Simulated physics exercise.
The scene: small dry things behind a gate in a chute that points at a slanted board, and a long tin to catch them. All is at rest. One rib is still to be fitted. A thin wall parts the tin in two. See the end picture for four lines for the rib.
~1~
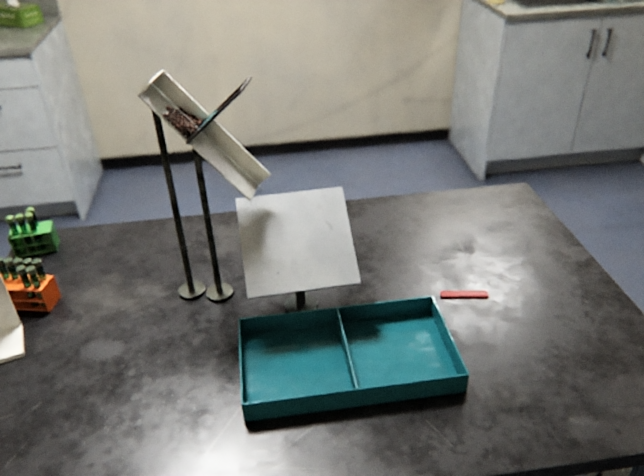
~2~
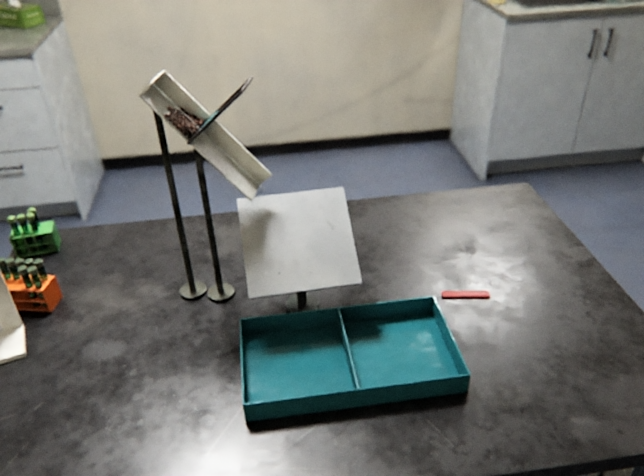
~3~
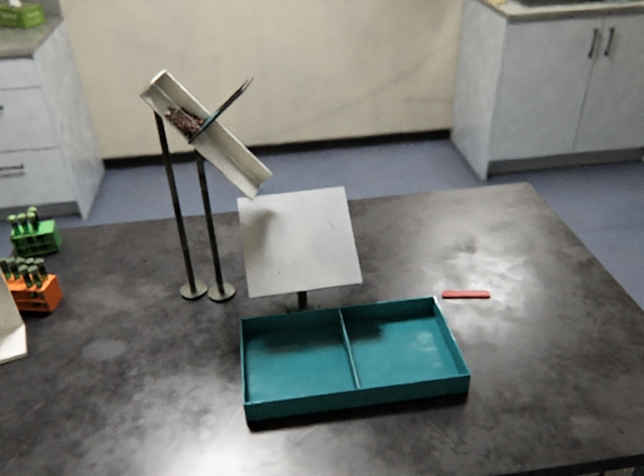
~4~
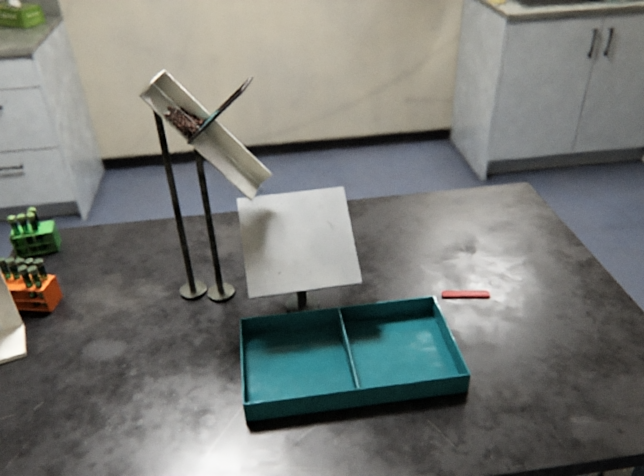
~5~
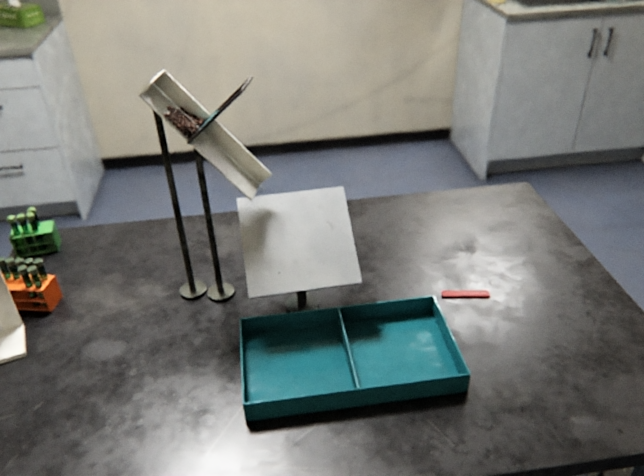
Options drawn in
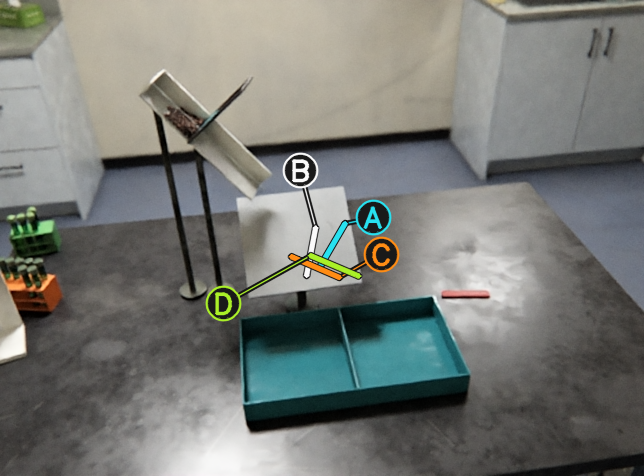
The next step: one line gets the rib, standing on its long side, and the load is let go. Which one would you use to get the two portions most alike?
D is best.
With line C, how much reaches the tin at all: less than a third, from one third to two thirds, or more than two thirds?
Line C gives more than two thirds.
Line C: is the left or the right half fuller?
The right half.
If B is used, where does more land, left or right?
Left.
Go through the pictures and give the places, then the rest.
The first frame shows load behind the gate at (189, 124), allspice berries; lip of the chute at (254, 193), sloping steeply.
The second frame shows middle of the board at (298, 240), tilted fairly steeply; middle of its low edge at (306, 291); of its high edge at (291, 193).
The third frame shows front corners of the tin at (244, 404) and (470, 374); front end of its middle wall at (359, 389); gate still shut at (211, 119).
The fourth frame shows middle of the load at (191, 124); lip at (256, 193).
The fifth frame shows middle of the load at (190, 124); lip at (255, 193).
On the marked copy, line A from (345, 223) to (321, 265); line B from (315, 227) to (306, 275); line C from (291, 256) to (339, 277); line D from (310, 255) to (358, 276).
If A is chosen, of what is caught, nearly all in the left half, a small part in the right.
If B is chosen, of what is caught, nearly all in the left half, a small part in the right.
If C is chosen, of what is caught, a small part in the left half, nearly all in the right.
If D is chosen, of what is caught, about a third in the left half, about two thirds in the right.
